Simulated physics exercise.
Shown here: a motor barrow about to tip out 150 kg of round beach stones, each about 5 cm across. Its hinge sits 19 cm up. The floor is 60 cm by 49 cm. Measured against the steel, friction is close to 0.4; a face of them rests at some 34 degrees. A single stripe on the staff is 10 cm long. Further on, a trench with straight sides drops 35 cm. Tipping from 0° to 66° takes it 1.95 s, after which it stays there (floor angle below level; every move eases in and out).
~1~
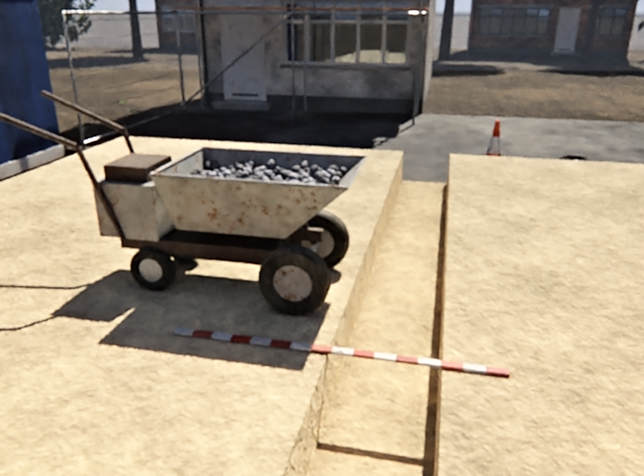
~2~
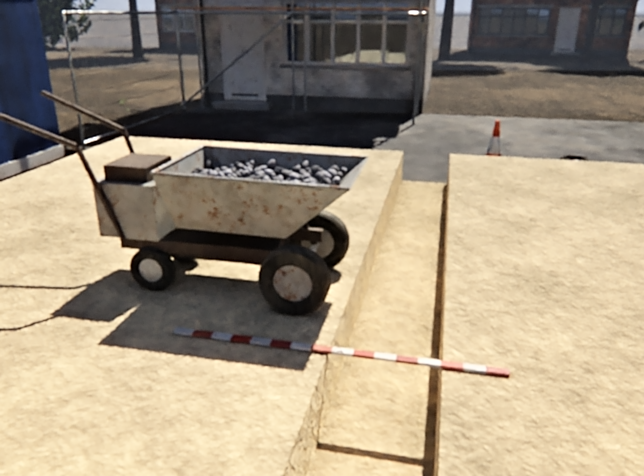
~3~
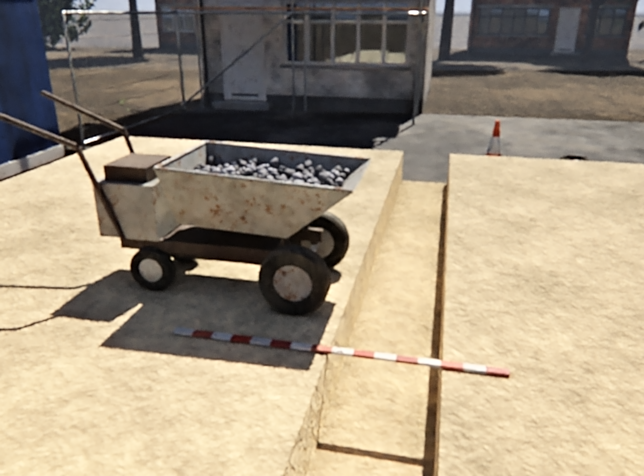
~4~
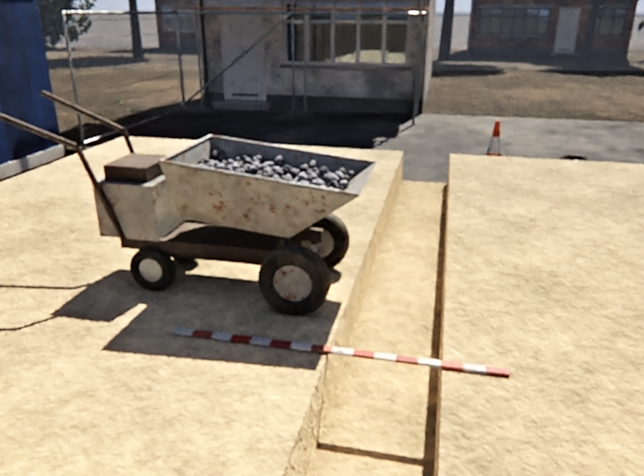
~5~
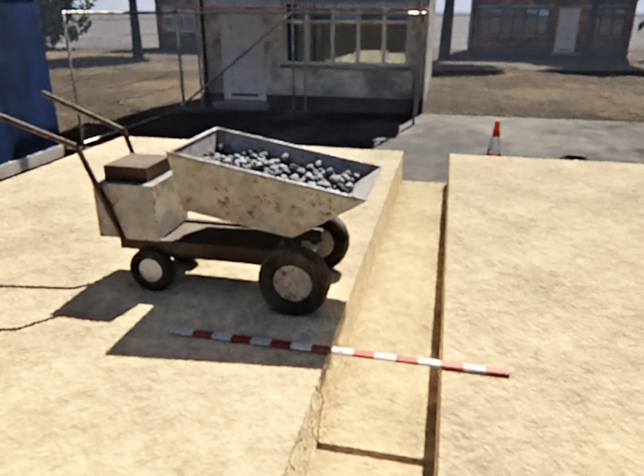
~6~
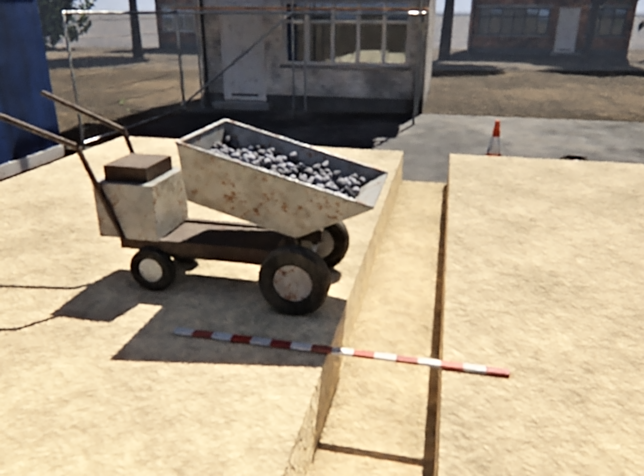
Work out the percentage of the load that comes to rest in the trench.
It works out at about 52 per cent of the load.
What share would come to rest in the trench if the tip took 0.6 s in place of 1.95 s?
Probably about 35 in a hundred.
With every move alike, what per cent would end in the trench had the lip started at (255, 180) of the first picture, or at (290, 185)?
That gives roughly 100 per cent and roughly 100 per cent.
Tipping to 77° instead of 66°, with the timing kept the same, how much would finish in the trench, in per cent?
Then close to 65 per cent.
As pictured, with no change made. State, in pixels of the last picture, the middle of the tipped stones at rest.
(437, 336).
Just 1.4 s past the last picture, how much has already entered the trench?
Close to 30 per cent at that time.
Then, 0.9 s after the last picture the floor is at 56°, 98 % in the skip, 2 % in the trench; the foremost stones are at (431, 275).
Then, 1.4 s after the last picture the floor is at 66°, 28 % in the skip, 32 % in the trench, 40 % past the trench; the foremost stones are at (577, 322).
Then, 1.8 s after the last picture the floor is at 66°, 6 % in the skip, 44 % in the trench, 49 % past the trench; the foremost stones are at (641, 319).
Then, 3.8 s after the last picture the floor is at 66°, 0 % in the skip, 52 % in the trench, 48 % past the trench; the foremost stones are past the picture's edge.
